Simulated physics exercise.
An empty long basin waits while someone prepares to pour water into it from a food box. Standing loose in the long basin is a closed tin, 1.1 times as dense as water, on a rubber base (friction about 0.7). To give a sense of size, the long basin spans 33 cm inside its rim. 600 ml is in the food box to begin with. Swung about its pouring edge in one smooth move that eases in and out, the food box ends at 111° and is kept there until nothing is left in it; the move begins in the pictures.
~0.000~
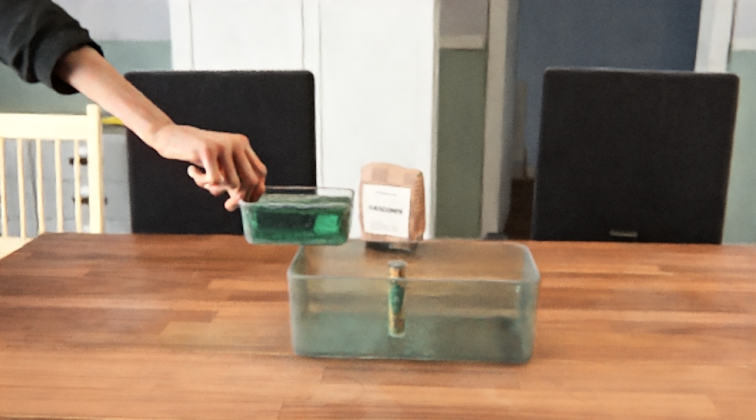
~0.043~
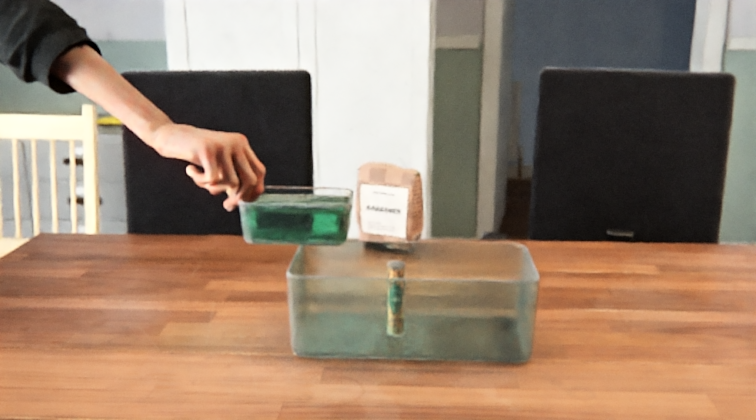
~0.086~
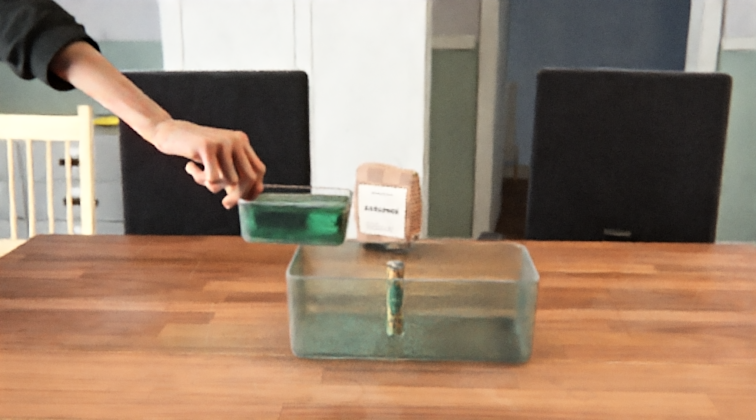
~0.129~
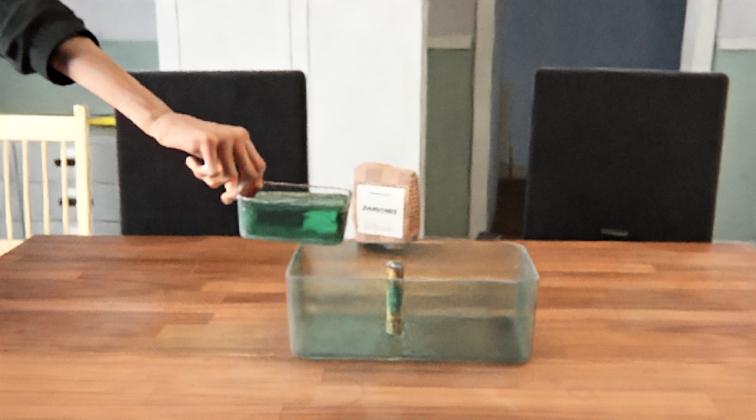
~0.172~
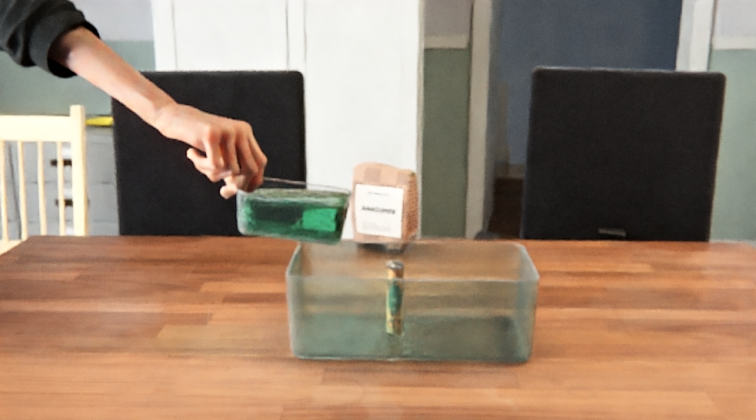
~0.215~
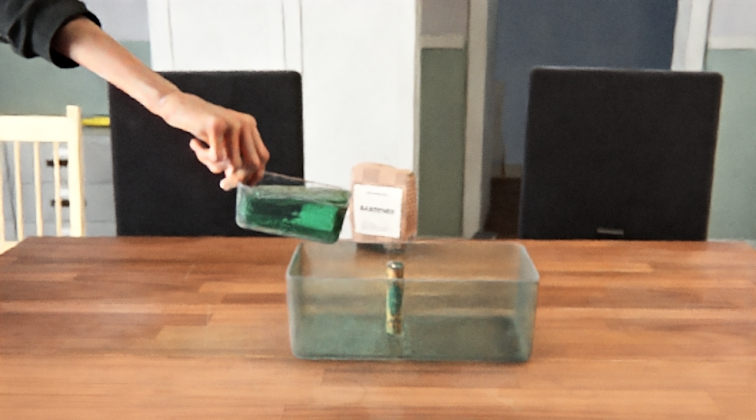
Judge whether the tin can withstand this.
It stays vertical.
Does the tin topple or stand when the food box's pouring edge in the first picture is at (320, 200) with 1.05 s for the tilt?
After that, the tin overturns.
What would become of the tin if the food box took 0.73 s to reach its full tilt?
Holds steady.
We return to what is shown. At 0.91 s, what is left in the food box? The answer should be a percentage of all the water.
Around 3 in a hundred.
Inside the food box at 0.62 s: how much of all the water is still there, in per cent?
Near 36 in a hundred.
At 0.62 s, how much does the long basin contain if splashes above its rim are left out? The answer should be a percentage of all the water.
About 22%.
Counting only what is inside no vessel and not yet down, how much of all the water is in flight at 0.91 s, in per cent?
Some 5 per cent.
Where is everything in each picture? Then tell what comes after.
The first picture shows tilt 0°; pouring edge (352, 198); surface from (250, 201) to (351, 202); the long basin's rim runs from (296, 258) to (533, 263); the tin's top is at (397, 267).
The second picture shows tilt 0°; pouring edge (351, 199); surface from (248, 201) to (350, 203).
The third picture shows tilt 2°; pouring edge (351, 199); surface from (247, 200) to (349, 202).
The fourth picture shows tilt 4°; pouring edge (350, 199); surface from (246, 199) to (348, 200).
The fifth picture shows tilt 7°; pouring edge (350, 199); surface from (245, 196) to (348, 198).
The sixth picture shows tilt 11°; pouring edge (349, 200); surface from (244, 192) to (349, 196).
Then, 0.62 s in, the tilt is 70° and 36 per cent is still to pour; the tin stands where it began.
Then, 0.91 s in, the tilt is 106° and 3 per cent is still to pour; the tin stands where it began.
Then, 1.22 s in, the tilt is 111° and 0 per cent is still to pour; the tin stands where it began.
Then, 1.55 s in, the tilt is 111° and 0 per cent is still to pour; the tin stands where it began.
Finally, the tin stands where it began.
